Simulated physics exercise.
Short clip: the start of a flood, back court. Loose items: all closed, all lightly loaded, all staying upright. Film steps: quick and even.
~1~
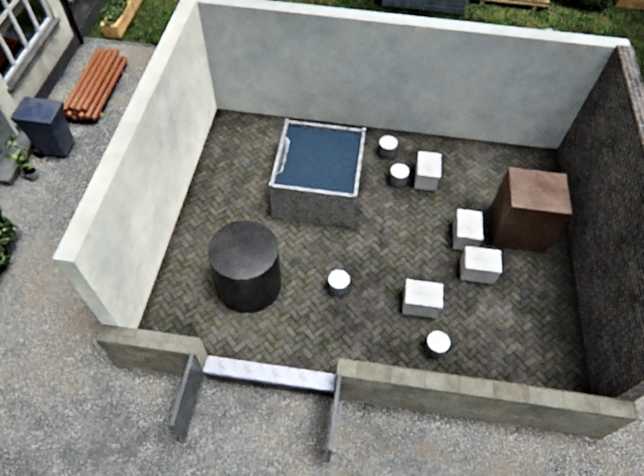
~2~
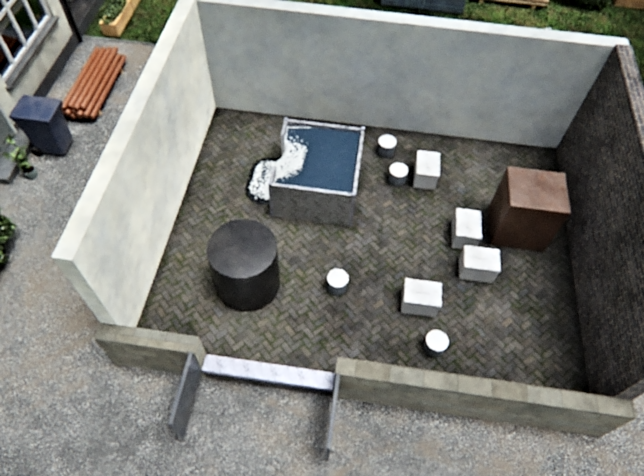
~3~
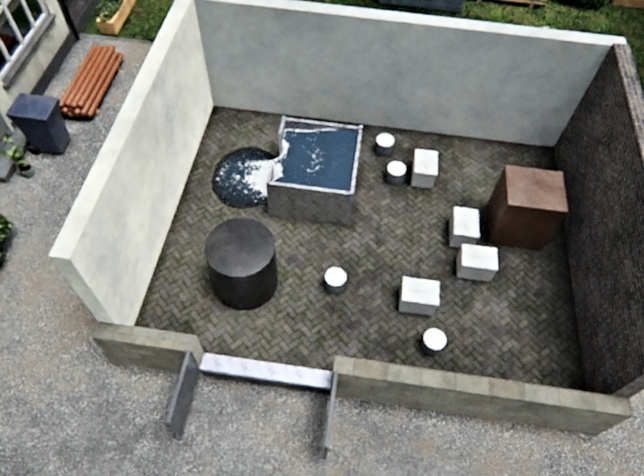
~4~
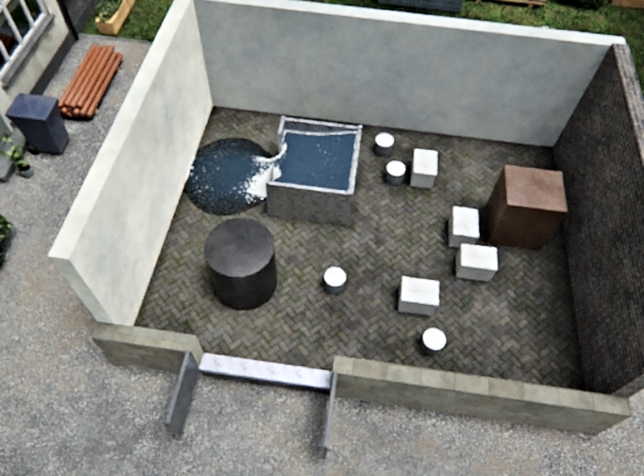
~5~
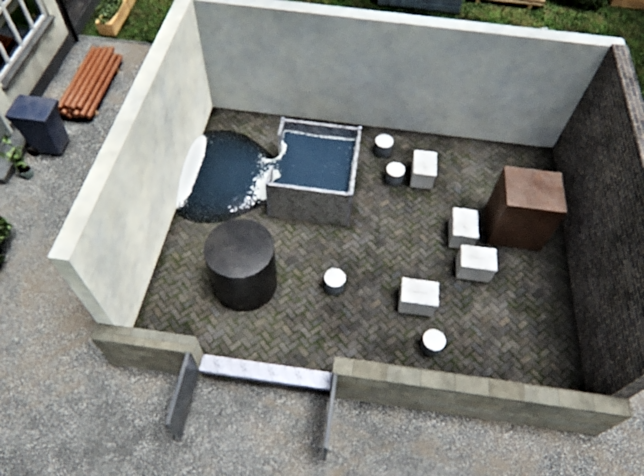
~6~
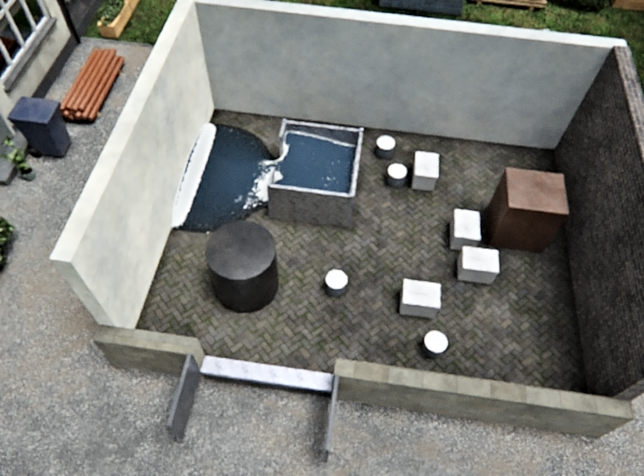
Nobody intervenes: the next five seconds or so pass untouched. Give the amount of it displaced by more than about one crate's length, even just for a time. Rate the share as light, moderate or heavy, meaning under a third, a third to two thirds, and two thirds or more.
Light.
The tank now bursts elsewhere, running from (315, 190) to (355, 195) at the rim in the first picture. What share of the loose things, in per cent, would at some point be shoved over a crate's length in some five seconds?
Near 40 in a hundred.
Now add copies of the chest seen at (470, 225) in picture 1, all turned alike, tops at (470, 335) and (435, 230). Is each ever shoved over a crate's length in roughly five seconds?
Copy 1: Stayed below the mark. Copy 2: Stayed below the mark.
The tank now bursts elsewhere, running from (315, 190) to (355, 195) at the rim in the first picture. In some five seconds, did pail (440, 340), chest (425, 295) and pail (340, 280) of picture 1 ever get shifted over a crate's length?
Outcome by item - displaced that far / displaced that far / displaced that far.
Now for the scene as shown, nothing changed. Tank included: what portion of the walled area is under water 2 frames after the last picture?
My answer would be close to 20 per cent.
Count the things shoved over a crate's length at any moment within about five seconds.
The count is 2.
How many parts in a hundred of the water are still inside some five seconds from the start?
Roughly 94 in a hundred.
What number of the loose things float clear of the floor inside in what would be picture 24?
The count is 0.
A moment on, 0 of 8 are well off their spots; 0 afloat.
Next, 0 of 8 are well off their spots; 0 afloat.
Later, 1 of 8 are well off their spots; 0 afloat.
In the end, 2 of 8 are well off their spots, and 2 have been at some point; 0 afloat.
